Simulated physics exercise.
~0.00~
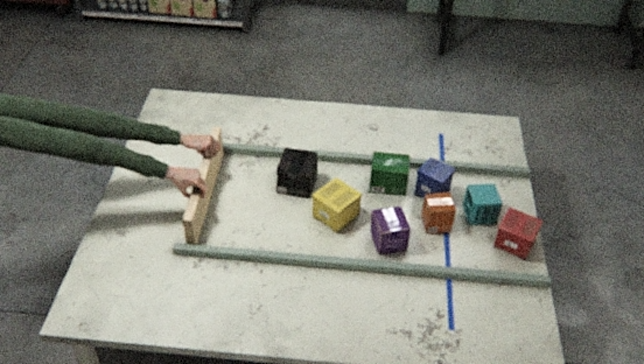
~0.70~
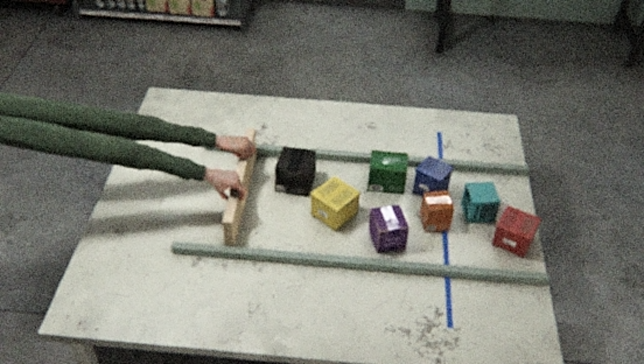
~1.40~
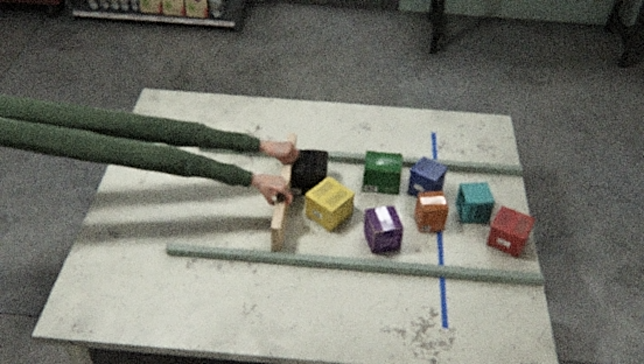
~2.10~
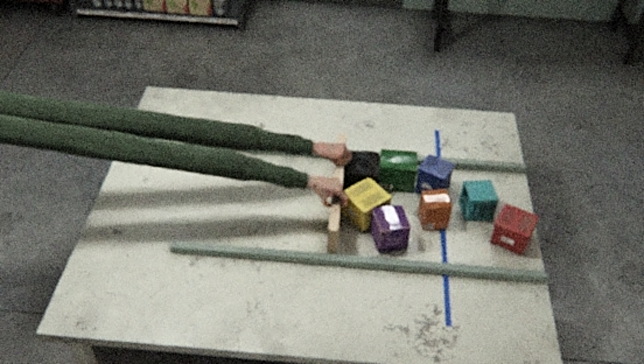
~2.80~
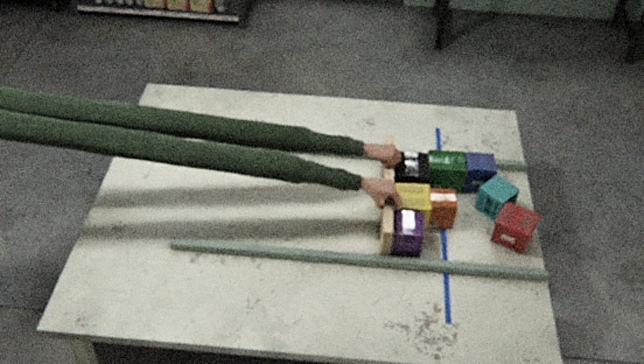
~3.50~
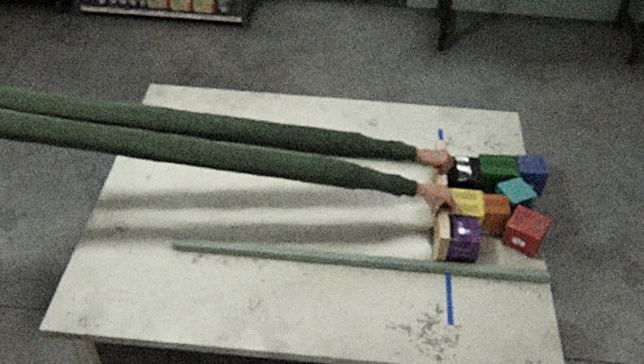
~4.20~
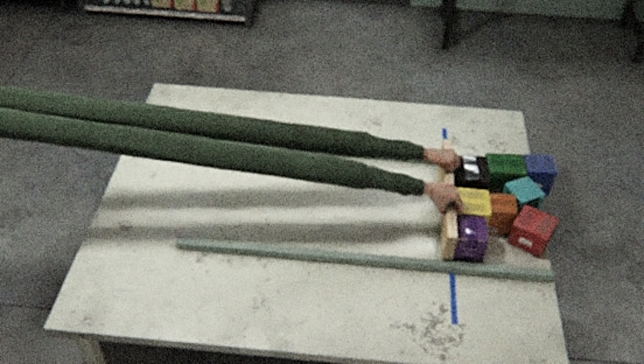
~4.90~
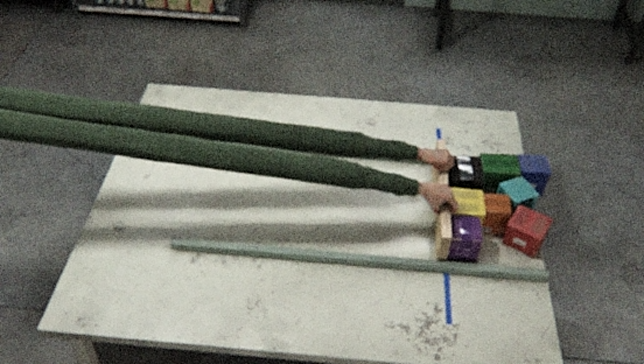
To begin with, a pair of green-sleeved arms holds a wooden plank upright at the left of a pale table, with colourful boxes scattered to the right between two rails. The hands push the plank rightward until it meets the black box, then the yellow one. Next the black box closes up against the green one, and purple is swept along too. Blue and orange are soon shoved along, and the packed group crosses the blue tape, crowding the teal and red boxes. The plank stops around the tape, with every box still on the table near its right edge.
